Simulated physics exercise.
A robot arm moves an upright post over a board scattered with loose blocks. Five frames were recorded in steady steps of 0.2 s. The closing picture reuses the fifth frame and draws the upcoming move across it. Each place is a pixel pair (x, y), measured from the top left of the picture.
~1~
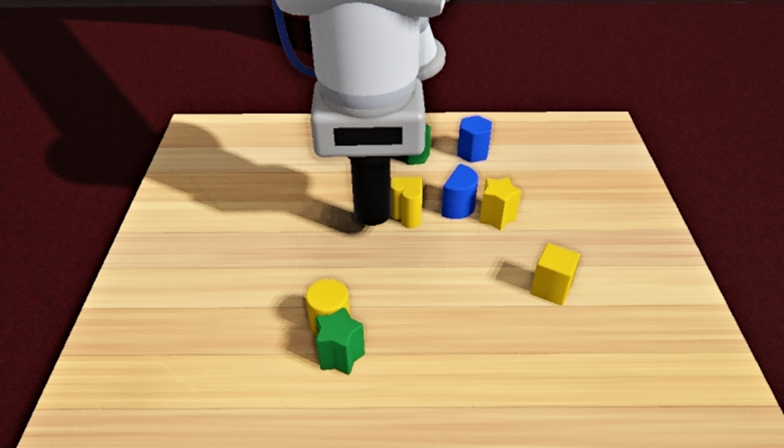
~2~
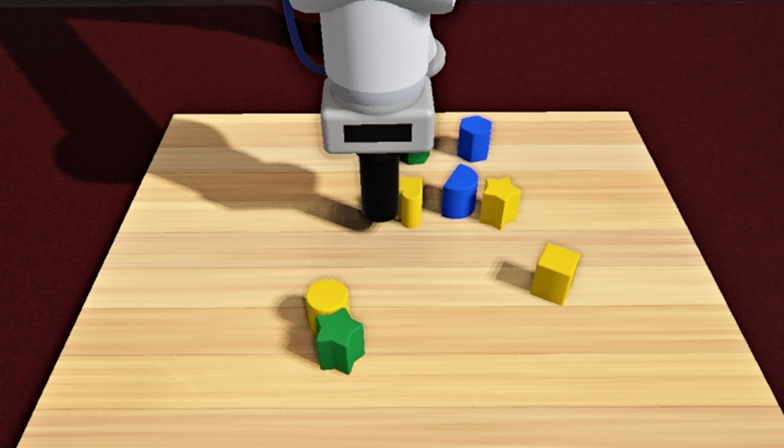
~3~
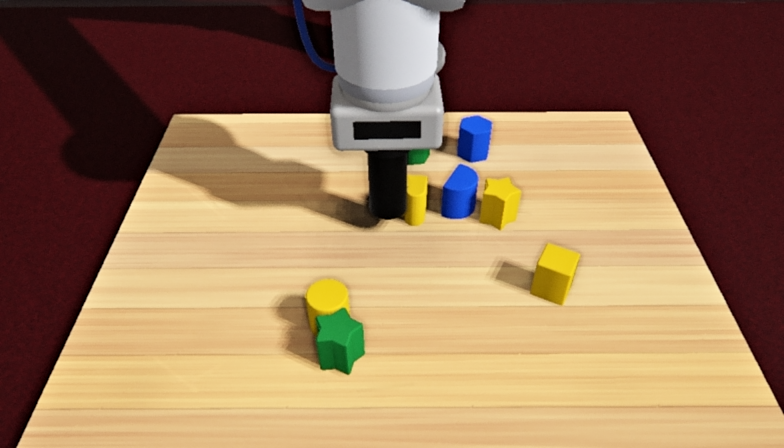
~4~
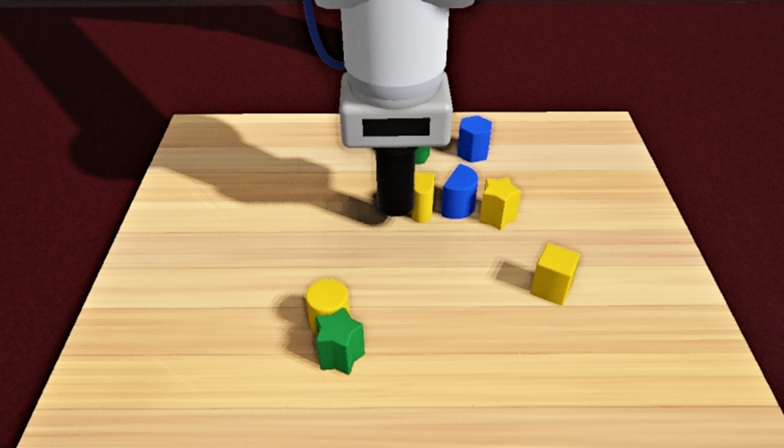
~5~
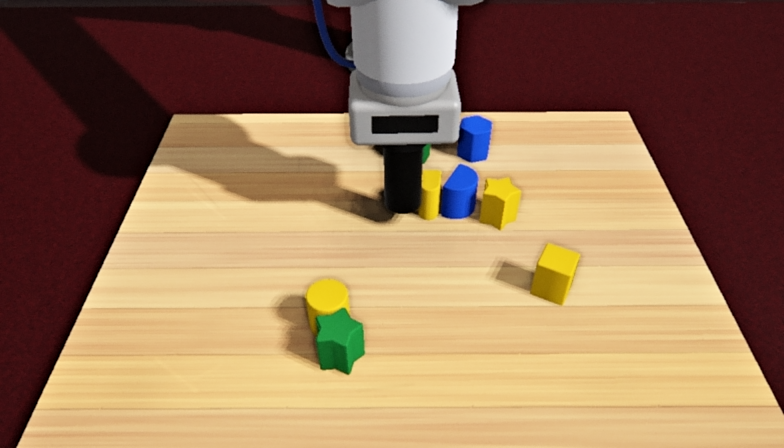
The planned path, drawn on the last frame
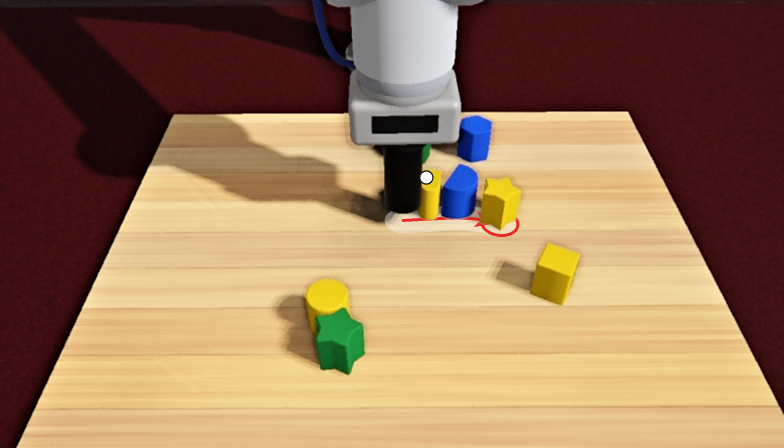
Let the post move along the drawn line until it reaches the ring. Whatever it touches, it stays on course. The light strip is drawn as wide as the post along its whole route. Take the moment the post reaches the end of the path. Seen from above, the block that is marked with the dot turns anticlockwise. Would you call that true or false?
The statement is correct.
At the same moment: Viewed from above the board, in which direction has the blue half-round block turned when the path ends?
Overhead view: Anti-clockwise.
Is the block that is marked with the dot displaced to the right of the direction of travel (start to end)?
No, that is not what happens.
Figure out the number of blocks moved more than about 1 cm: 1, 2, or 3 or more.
Once the path ends, three or more blocks will have shifted.
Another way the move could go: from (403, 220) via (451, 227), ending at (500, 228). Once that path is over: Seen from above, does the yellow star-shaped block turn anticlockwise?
No, I don't think so.
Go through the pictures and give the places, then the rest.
The first picture shows tip of the post at (373, 214), middles of tops, yellow heart-shaped block at (408, 185), blue half-round block at (462, 177), yellow star-shaped block at (501, 187), yellow square piece at (559, 258).
The second picture shows post at (380, 211), nothing pushed.
The third picture shows post at (388, 208), yellow heart-shaped block at (412, 183).
The fourth picture shows post at (396, 205), yellow heart-shaped block at (419, 180).
The fifth picture shows post at (403, 202), yellow heart-shaped block at (426, 178), blue half-round block at (462, 177), yellow star-shaped block at (501, 187), yellow square piece at (559, 258).
The line goes from (403, 220) over (451, 218) to (500, 223); the dot is on the yellow heart-shaped block.
The first path, step by step. Halfway along, post at (453, 200); yellow heart-shaped block at (450, 169), turned 55° anticlockwise; blue half-round block at (482, 173), turned 25° anticlockwise; yellow star-shaped block at (508, 187), turned 25° clockwise.
At the end, post at (502, 205); yellow heart-shaped block at (451, 169), turned 60° anticlockwise; blue half-round block at (497, 171), turned 95° anticlockwise; yellow star-shaped block at (543, 191), turned 20° clockwise; yellow square piece unmoved.
